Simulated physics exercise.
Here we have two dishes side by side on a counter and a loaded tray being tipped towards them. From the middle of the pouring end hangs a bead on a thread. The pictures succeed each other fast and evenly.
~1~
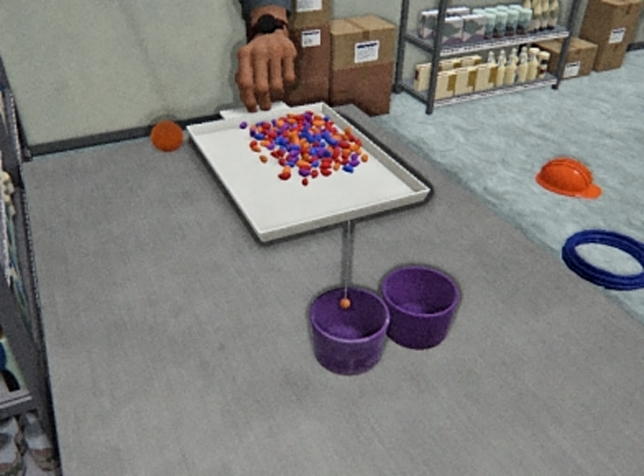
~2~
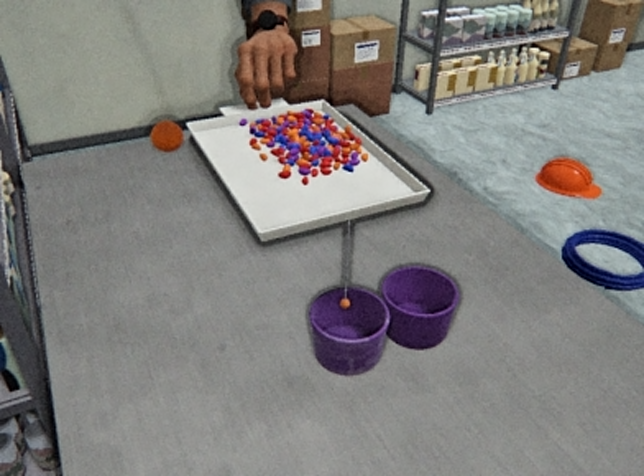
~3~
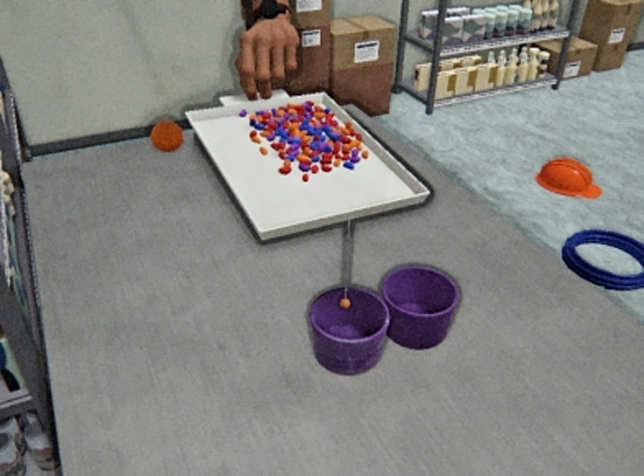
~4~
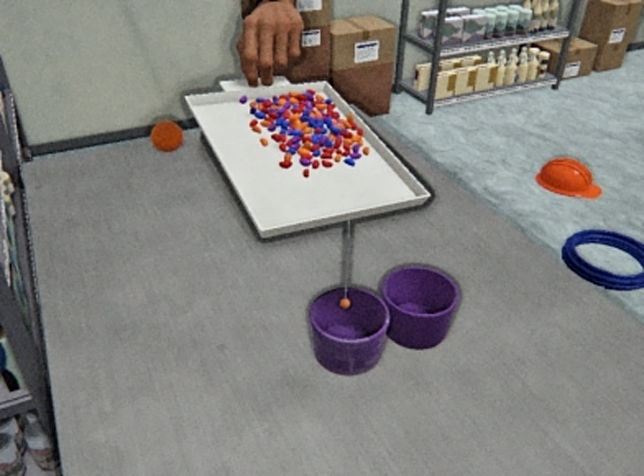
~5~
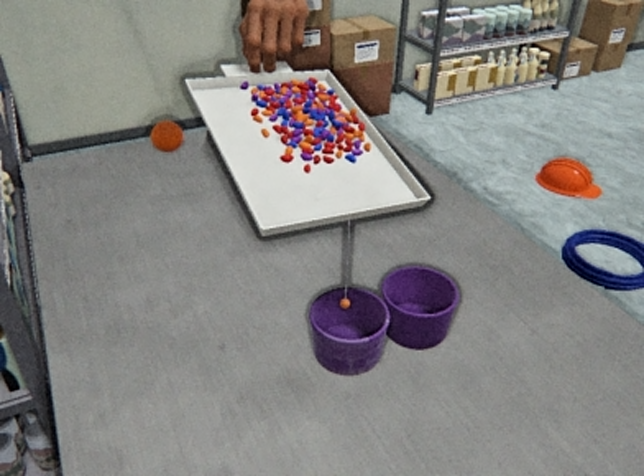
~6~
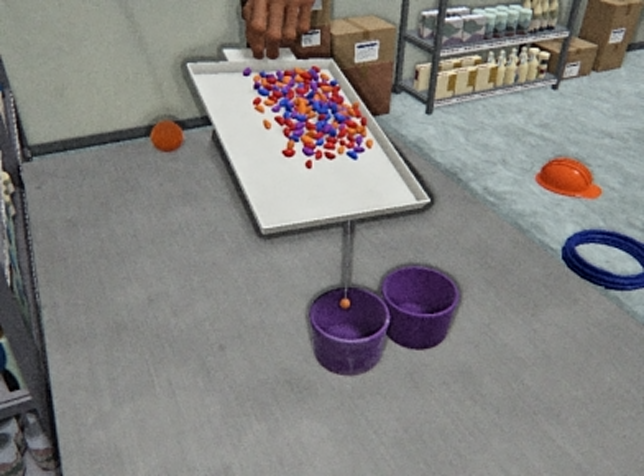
A hand raising the back of a white tray of colourful jelly beans, tilting it gradually above two purple dishes.
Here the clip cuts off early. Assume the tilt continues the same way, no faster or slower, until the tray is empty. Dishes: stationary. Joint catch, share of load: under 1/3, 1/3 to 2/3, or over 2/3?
1/3 to 2/3.
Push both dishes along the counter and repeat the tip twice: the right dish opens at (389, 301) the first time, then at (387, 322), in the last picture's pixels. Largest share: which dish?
Well, the first time it's the one placed on the right, and the second time it's the one placed on the right.
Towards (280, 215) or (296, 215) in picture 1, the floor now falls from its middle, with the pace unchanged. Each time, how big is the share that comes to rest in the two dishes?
That comes to 0 per cent the first time and 10 per cent the second.
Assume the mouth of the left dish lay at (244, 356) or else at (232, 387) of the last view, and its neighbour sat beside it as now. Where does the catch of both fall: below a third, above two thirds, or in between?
Trial 1 - under a third. Trial 2 - below one third.
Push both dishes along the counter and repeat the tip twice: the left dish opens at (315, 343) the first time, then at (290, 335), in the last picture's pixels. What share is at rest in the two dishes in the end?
First position: Some 50 %; second position: Some 20 %.
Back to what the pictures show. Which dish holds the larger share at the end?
It's the right that ends up holding more.
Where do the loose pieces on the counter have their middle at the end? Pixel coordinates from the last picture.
Once everything settles, the pieces are centred near (430, 392).
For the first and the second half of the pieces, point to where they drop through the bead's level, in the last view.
First roughly (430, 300), then roughly (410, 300).
Just after the last frame, tray tipped steeply; the larger part on the tray; just a few in the right dish; about a tenth in the air.
A moment on, tray tipped past a quarter turn; roughly a quarter on the tray; just a few in the left dish; roughly a quarter in the right dish; roughly a third outside both; about a tenth in the air.
Further on, tray tipped past a quarter turn; about a tenth in the left dish; roughly a third in the right dish; roughly half outside both.
When it is over, tray tipped past a quarter turn; about a tenth in the left dish; roughly a third in the right dish; roughly half outside both.
